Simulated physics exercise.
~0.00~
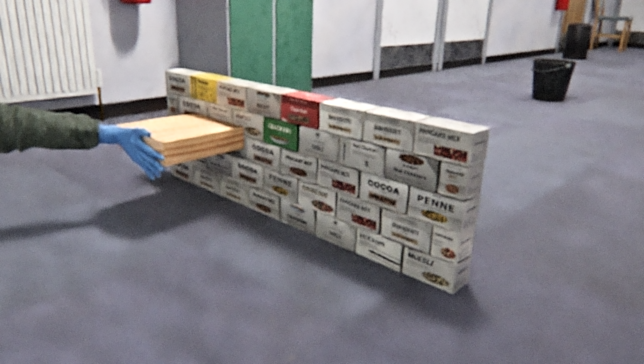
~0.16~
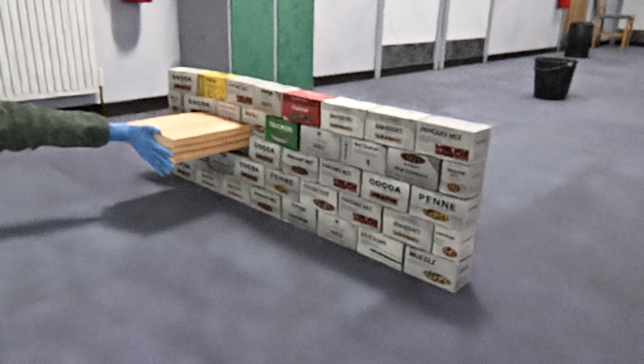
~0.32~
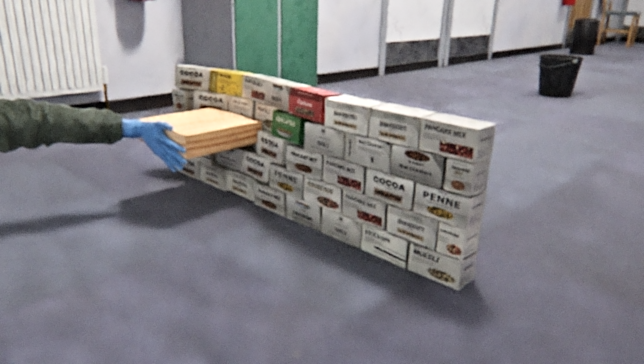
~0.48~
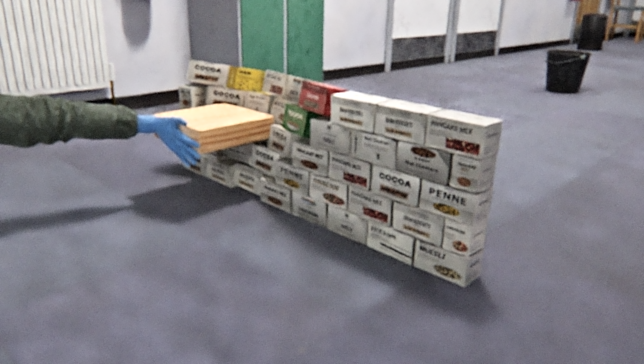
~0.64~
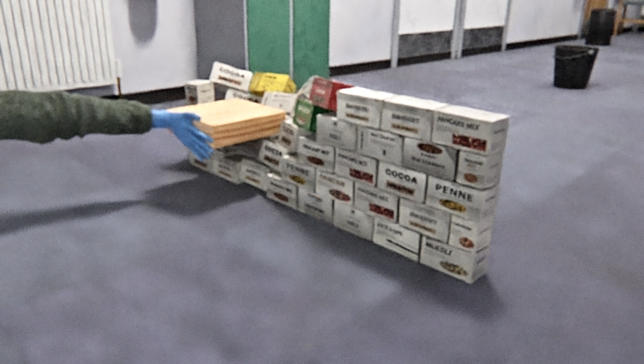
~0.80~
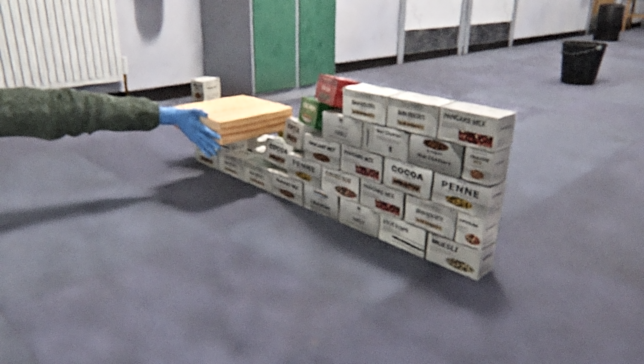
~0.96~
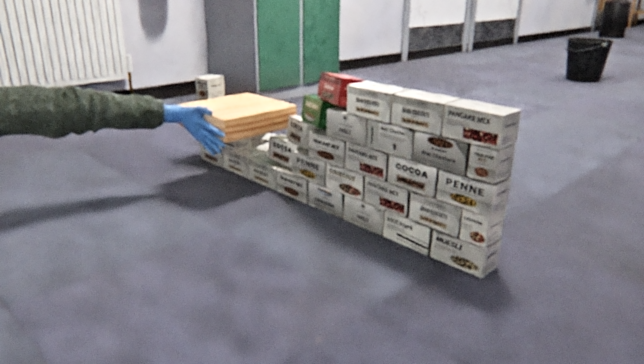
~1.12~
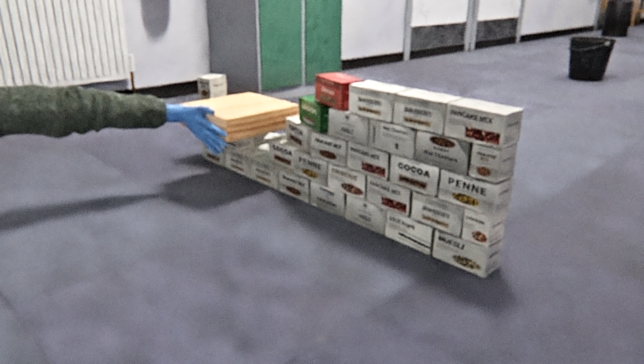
The clip shows a gloved hand pushing a long wooden block into the left part of a brick-like wall of small labelled boxes, knocking upper boxes there, including the yellow one, off behind it, while the green and red boxes stay up with the right side standing.
